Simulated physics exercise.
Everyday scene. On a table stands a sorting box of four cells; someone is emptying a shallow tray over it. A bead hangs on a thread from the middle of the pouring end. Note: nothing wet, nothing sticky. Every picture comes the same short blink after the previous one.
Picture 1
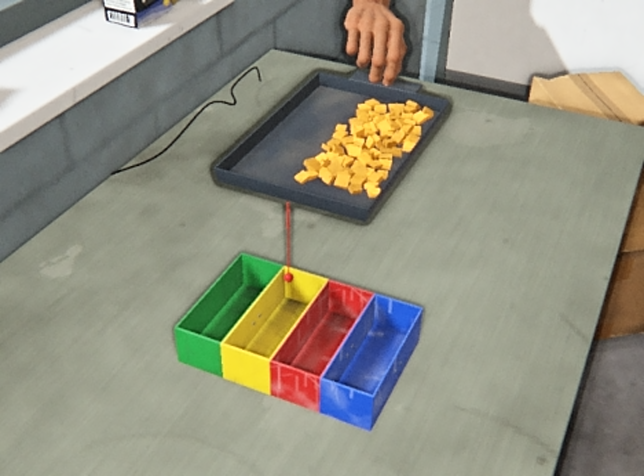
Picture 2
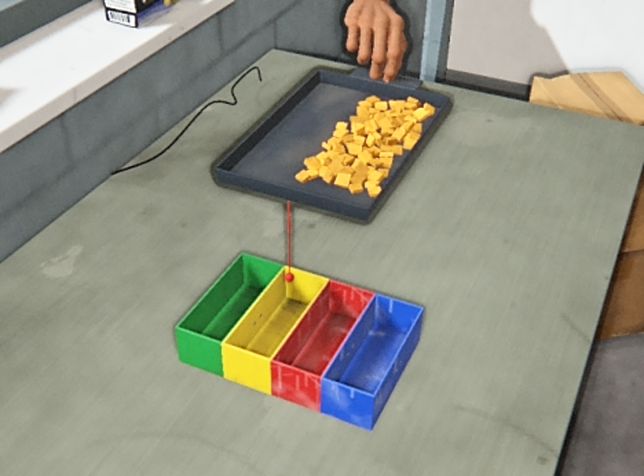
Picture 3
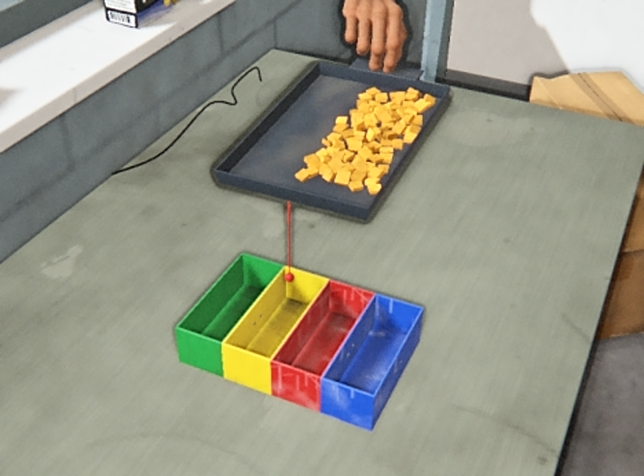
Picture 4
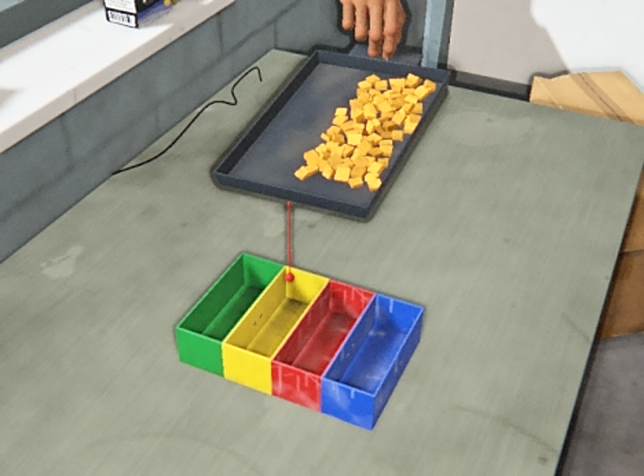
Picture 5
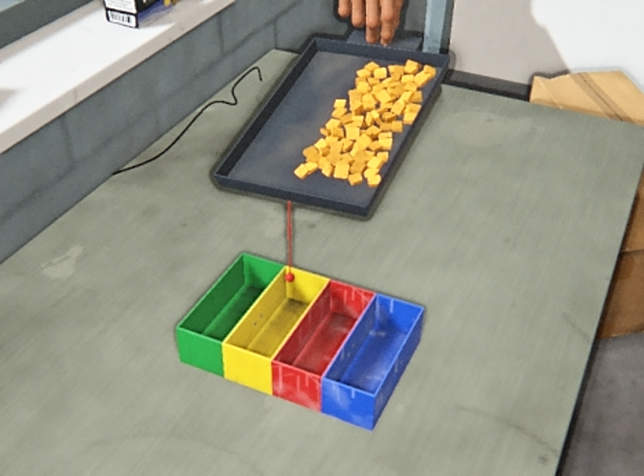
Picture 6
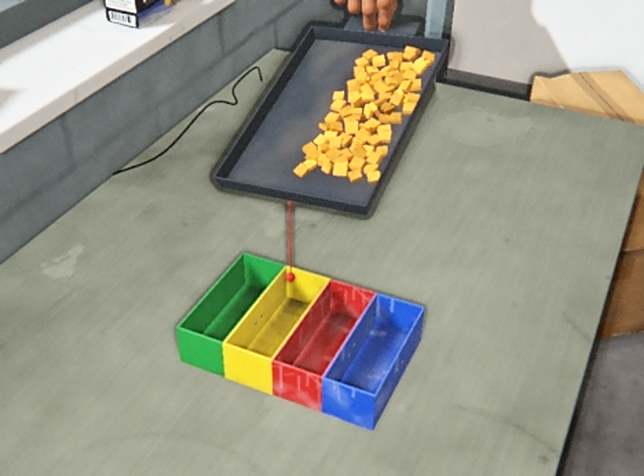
On a grey table, a hand holds the far end of a dark shallow tray of small orange-yellow pieces behind a box with green, yellow, red and blue cells. The tray starts level, then its far end gradually rises, leaving its near left corner lowest, while a red bead hangs on a thread.
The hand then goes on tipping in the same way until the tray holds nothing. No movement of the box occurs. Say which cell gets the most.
Green.
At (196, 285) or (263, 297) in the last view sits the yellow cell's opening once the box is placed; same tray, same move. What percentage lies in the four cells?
You'd see roughly 100 per cent first and roughly 90 per cent second.
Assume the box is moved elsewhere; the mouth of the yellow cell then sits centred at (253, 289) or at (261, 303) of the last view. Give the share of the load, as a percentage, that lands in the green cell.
It works out to 40 percent and then 60 percent.
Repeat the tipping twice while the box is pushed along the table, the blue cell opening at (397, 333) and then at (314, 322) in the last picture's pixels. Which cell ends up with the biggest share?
At the first place that green cell, at the second yellow.
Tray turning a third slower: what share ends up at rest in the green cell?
I'd say 40 percent or thereabouts.
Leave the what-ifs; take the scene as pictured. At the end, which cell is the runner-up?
Second comes the cell in yellow.
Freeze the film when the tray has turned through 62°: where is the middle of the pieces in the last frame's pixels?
I'd mark it close to (272, 177).
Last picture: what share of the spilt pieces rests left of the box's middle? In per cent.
Close to 100 in a hundred.
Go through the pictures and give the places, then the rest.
In the first picture, corners of the pouring end at (218, 167) and (366, 207), level; middle of the load at (370, 143), small crackers; bead on its thread at (289, 278); green cell at (199, 349); yellow cell at (246, 366); red cell at (295, 383); blue cell at (346, 401).
In the second picture, corners of the pouring end at (218, 168) and (367, 207), level; middle of the load at (371, 141).
In the third picture, corners of the pouring end at (218, 169) and (366, 206), tipped barely, lowest at the left corner; middle of the load at (371, 135).
In the fourth picture, corners of the pouring end at (217, 171) and (365, 205), tipped a little, lowest at the left corner; middle of the load at (371, 127).
In the fifth picture, corners of the pouring end at (217, 173) and (365, 204), tipped a little, lowest at the left corner; middle of the load at (370, 119).
In the sixth picture, corners of the pouring end at (217, 175) and (364, 203), tipped clearly, lowest at the left corner; middle of the load at (368, 111); green cell at (201, 349); yellow cell at (248, 365); red cell at (297, 383); blue cell at (348, 401).
Soon after the last picture, tray tipped steeply; nearly all on the tray; a stray few falling or outside the box.
A little later, tray tipped right over; about a third on the tray; about a quarter in the green cell; a small part in the yellow cell; about a quarter falling or outside the box.
Later still, tray tipped past a quarter turn; about two thirds in the green cell; about a quarter in the yellow cell; a stray few in the red cell; about a quarter falling or outside the box.
At rest, tray tipped past a quarter turn; about two thirds in the green cell; about a quarter in the yellow cell; a stray few in the red cell; none in the blue cell; about a quarter outside the box.
